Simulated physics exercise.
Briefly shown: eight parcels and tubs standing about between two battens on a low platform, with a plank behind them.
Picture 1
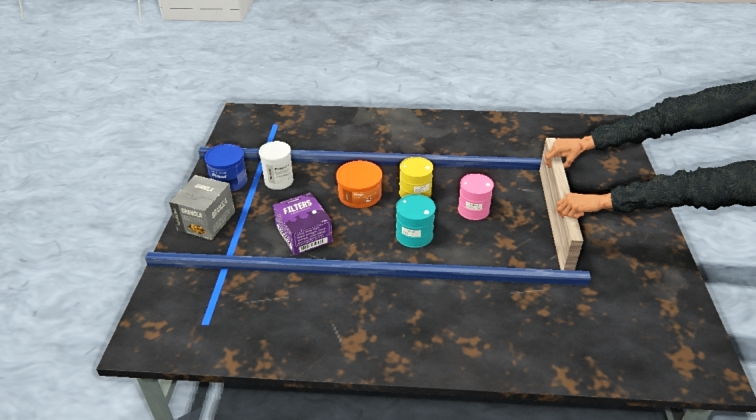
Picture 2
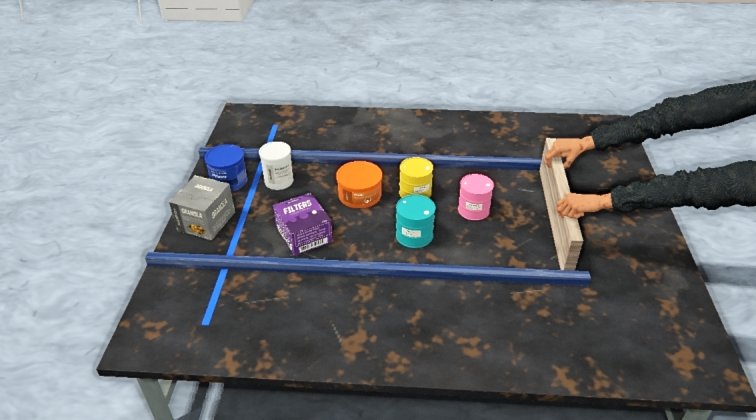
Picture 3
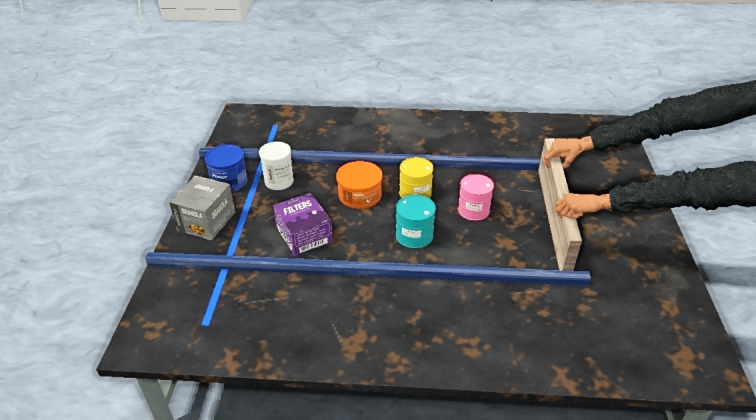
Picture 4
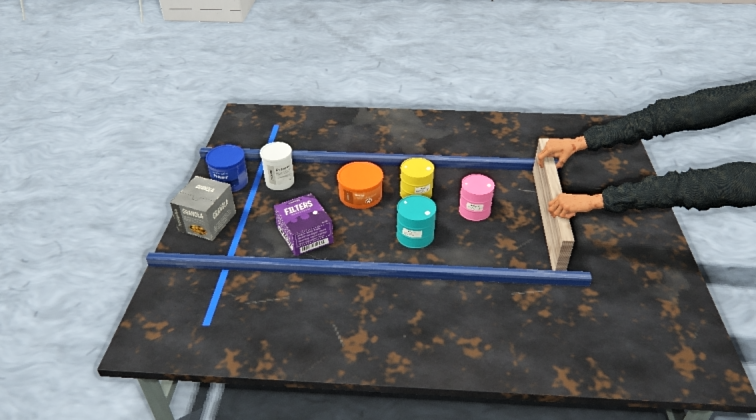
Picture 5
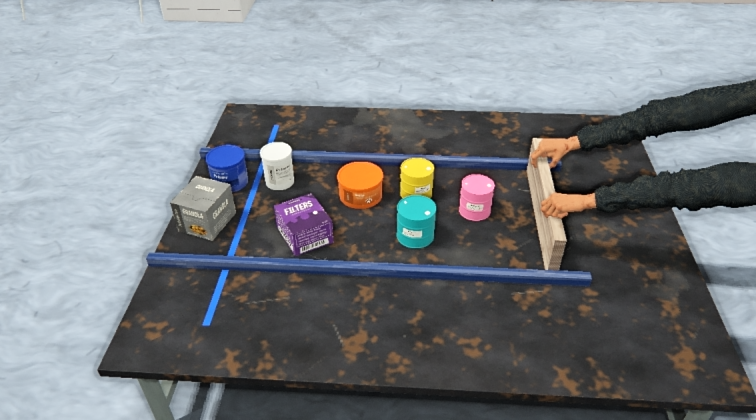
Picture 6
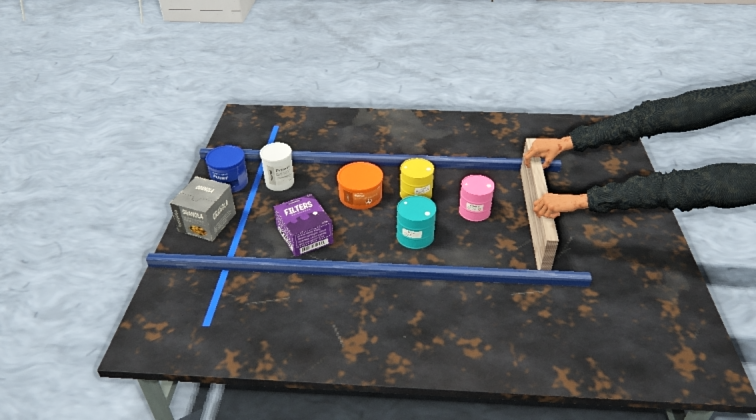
On a dark stained table, two hands slide a wooden plank slightly left between blue rails.
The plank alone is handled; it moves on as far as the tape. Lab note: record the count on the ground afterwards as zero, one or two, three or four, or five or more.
Count on ground: One or two.
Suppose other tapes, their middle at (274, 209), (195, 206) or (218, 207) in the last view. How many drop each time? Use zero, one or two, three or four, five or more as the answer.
In order: Not one, then either three or four, then three or four.
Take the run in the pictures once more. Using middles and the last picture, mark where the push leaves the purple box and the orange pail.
They finish at roughly (179, 229) and (200, 188) respectively.
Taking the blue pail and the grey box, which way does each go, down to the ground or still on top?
The blue pail stays put, the grey box comes off.
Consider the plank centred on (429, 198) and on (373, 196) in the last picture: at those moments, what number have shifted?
3, then 4.
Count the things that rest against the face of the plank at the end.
Contact count: 3.
Soon after, none off yet; grey box at rest near (204, 208); blue pail at rest near (228, 170); white pail at rest near (278, 167).
After that, none off yet; grey box displaced a little near (196, 207); blue pail displaced a little near (224, 168); white pail displaced about its own width near (264, 161).
In the end, the number that fall off is one or two; gone, grey box.
